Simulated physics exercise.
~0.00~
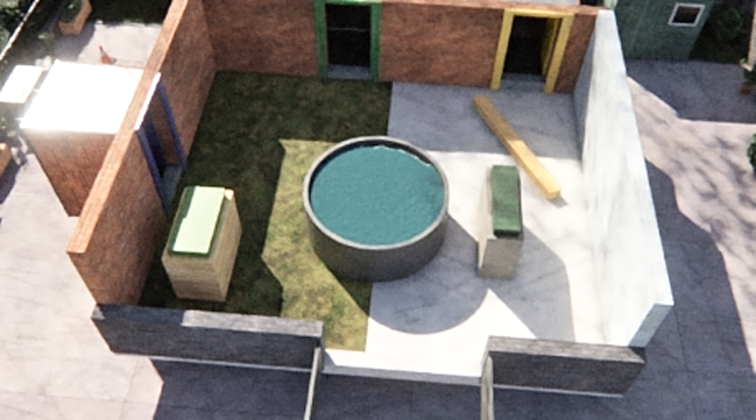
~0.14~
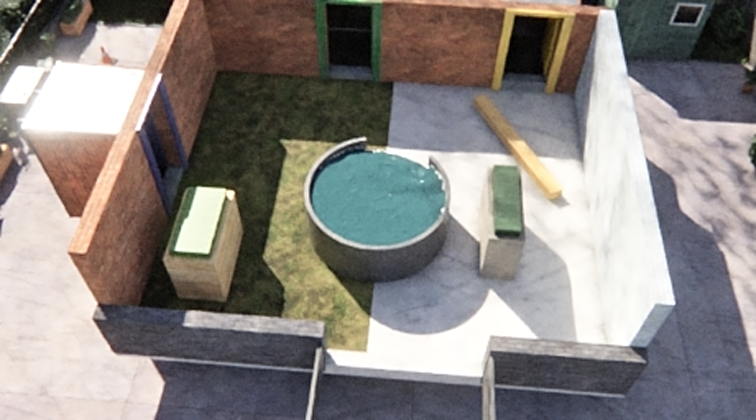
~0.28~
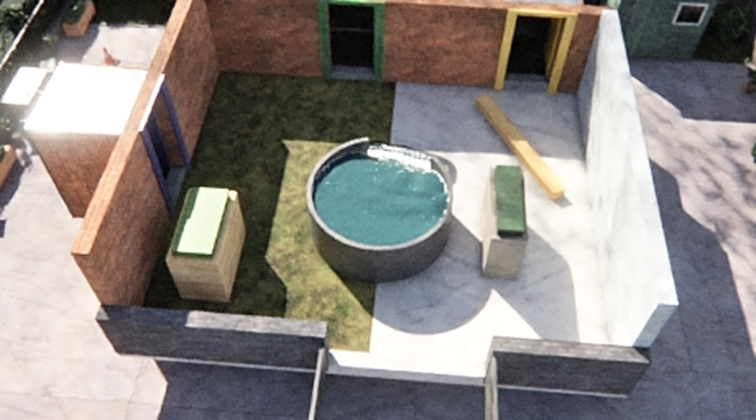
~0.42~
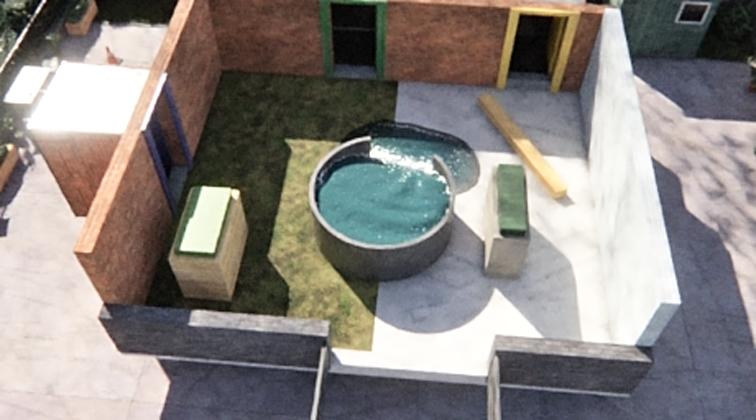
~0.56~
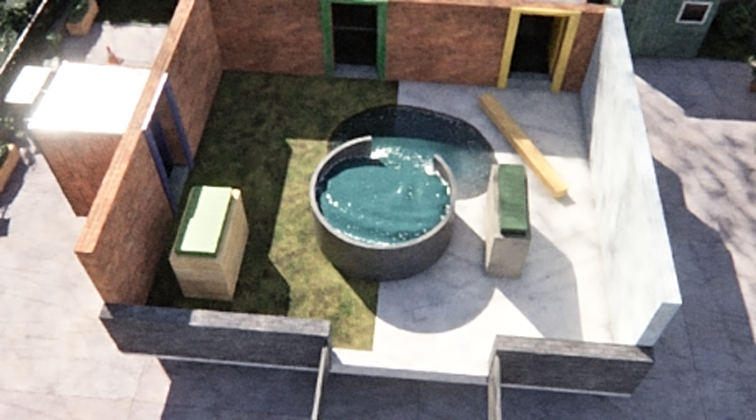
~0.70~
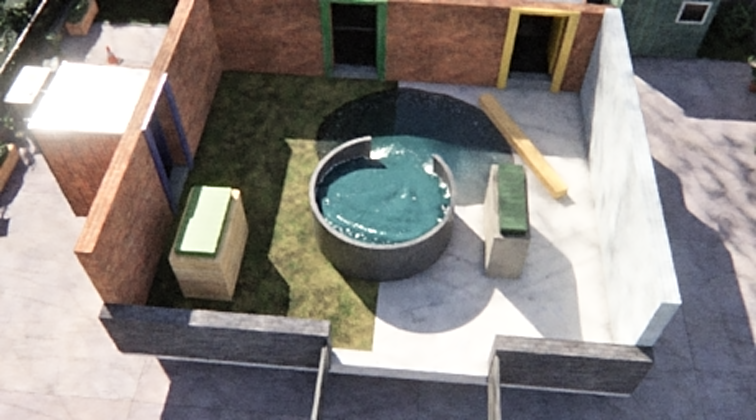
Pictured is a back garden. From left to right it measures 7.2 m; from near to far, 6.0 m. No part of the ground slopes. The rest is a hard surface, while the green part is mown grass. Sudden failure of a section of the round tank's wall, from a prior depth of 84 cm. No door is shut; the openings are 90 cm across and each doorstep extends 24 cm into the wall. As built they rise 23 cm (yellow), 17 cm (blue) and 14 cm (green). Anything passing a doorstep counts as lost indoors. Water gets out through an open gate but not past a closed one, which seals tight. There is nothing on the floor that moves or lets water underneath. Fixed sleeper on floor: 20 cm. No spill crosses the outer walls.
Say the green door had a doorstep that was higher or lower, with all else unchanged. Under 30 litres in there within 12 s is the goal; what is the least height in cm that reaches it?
Close to 16 cm is just enough.
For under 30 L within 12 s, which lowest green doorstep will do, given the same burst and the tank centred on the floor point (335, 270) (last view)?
Then roughly 16 cm.
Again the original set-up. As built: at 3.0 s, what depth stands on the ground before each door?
Door by door in cm - yellow 12, blue 0, green 19.
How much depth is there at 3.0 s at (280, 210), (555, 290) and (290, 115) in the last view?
In that order: 0, 0 and 8 cm.
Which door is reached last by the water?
The answer is the blue one.
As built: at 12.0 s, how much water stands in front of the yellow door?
Roughly 8.0 cm deep.
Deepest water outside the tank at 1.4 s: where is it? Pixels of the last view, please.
Near (463, 87).
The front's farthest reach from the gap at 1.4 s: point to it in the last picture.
Around (544, 92).
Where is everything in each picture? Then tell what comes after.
The round tank at (377, 192) is whole and still, 84 cm deep; the green door at (348, 39) is dry, in the first frame.
Water pours out on the far side and has run 0.3 m, to a hidden place; about 9 cm deep outside, 84 cm at the back, in the second frame.
The front is at a hidden place, 0.8 m from the gap on the far side; 1.1 m2 of floor is wet, 84 cm left at the back, in the third frame.
Water pours out on the far side and has run 1.3 m, to (452, 138); about 10 cm deep outside, 84 cm at the back, in the fourth frame.
Water pours out on the far side and has run 1.8 m, to (456, 120); about 8 cm deep outside, 79 cm at the back, in the fifth frame.
The gap is on the far side, the front 2.3 m out at (447, 98); the back of the round tank holds 72 cm; 0.6 m in a straight line remain to the green door at (354, 38), in the sixth frame.
After 1.4 s water covers 30 % of the floor, deepest (51 cm) near (463, 87); 18 cm at the green door, 0 litres in over its 14 cm doorstep.
After 3.0 s water covers 50 % of the floor, deepest (30 cm) near (563, 93); 19 cm at the green door, 37 litres in over its 14 cm doorstep.
After 12.0 s water covers 95 % of the floor, deepest (13 cm) near (192, 305); 7 cm at the green door, 49 litres in over its 14 cm doorstep.
At the green door as built, the water arrived by 1.1 s and peaked near 25 cm at 1.8 s.
With a doorstep of 12.5 cm, 66 litres would have come in within the 12 s; with 20 cm, 10 litres. So under 30 litres takes about 16 cm.
